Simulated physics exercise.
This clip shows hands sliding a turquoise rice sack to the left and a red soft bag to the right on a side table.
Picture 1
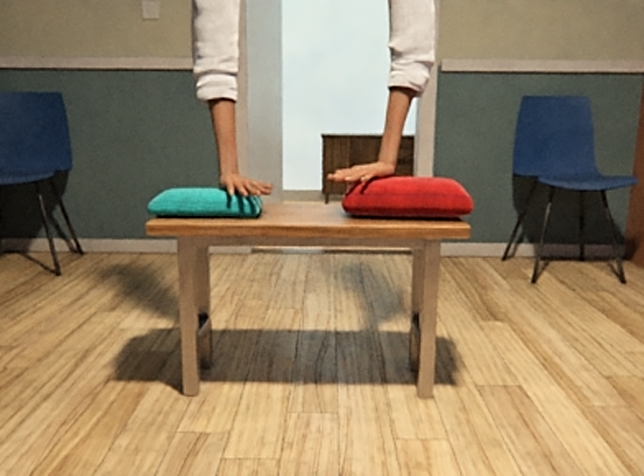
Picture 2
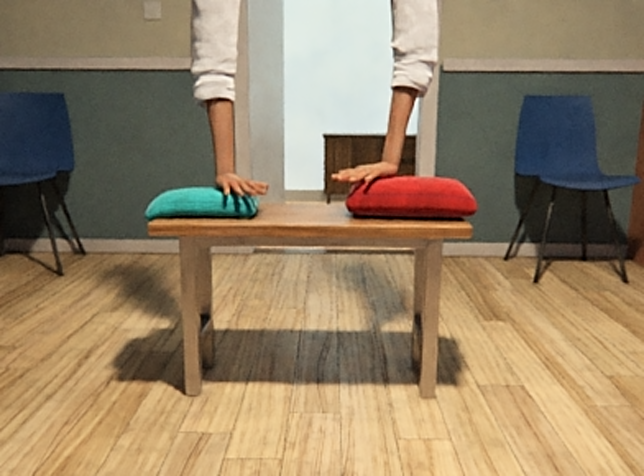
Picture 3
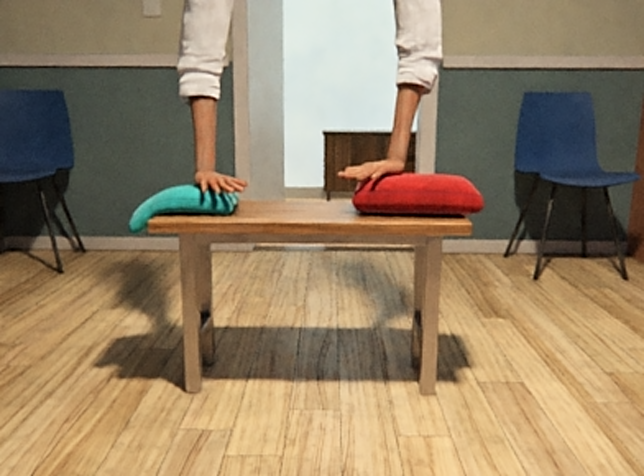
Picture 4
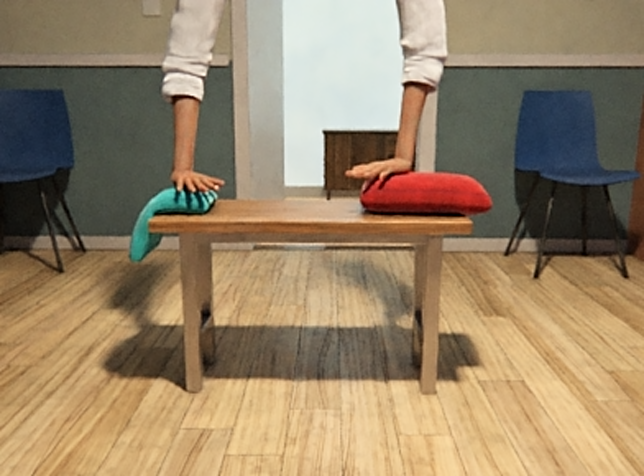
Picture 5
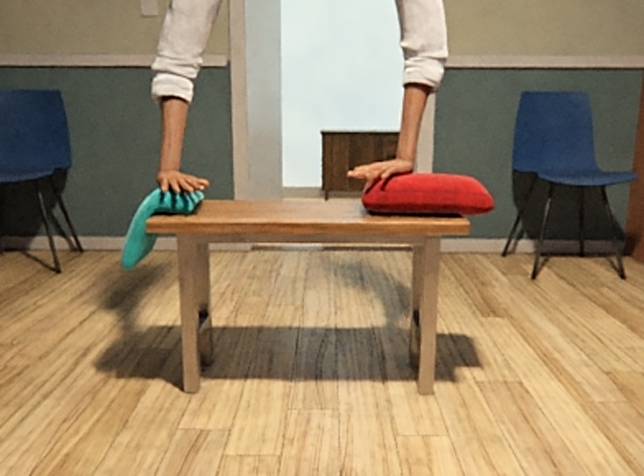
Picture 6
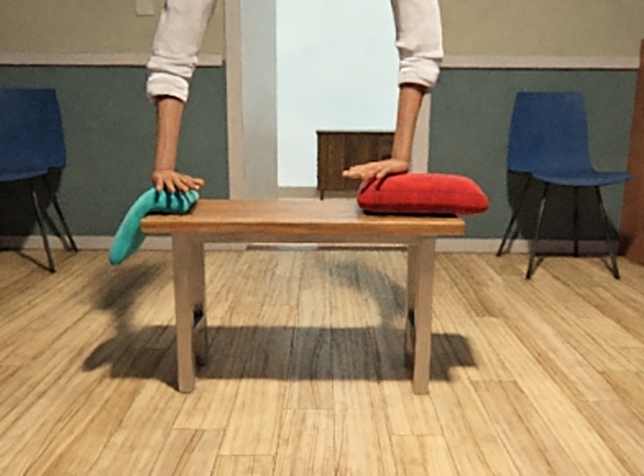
On a wooden side table in a room with blue chairs, two hands rest on a turquoise sack and a red soft bag. The hands slide them apart, the turquoise one moving left until it droops over the table's edge, while the red one shifts slightly right.
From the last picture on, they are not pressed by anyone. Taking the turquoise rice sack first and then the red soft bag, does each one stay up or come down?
As I see it, the turquoise rice sack drops off; the red soft bag keeps its perch.
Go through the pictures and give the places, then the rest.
Rice sack tip (155, 206); soft bag tip (467, 204), in the first frame.
Rice sack tip (152, 211); soft bag tip (471, 205), in the second frame.
Rice sack tip (137, 225); soft bag tip (477, 201), in the third frame.
Rice sack tip (139, 255); soft bag tip (485, 202), in the fourth frame.
Rice sack tip (132, 262); soft bag tip (486, 202), in the fifth frame.
Rice sack tip (119, 257), well over half past the edge; soft bag tip (481, 202), a small part past the edge, in the sixth frame.
Then, 0.24 s past the final frame, rice sack falling near (144, 238); soft bag unmoved.
Then, 0.48 s past the final frame, rice sack on the floor near (130, 362); soft bag unmoved.
Then, 0.70 s past the final frame, rice sack on the floor near (107, 368); soft bag unmoved.
When it is over, rice sack on the floor near (105, 367); soft bag unmoved. The turquoise rice sack tips over and falls and the red soft bag holds its place.
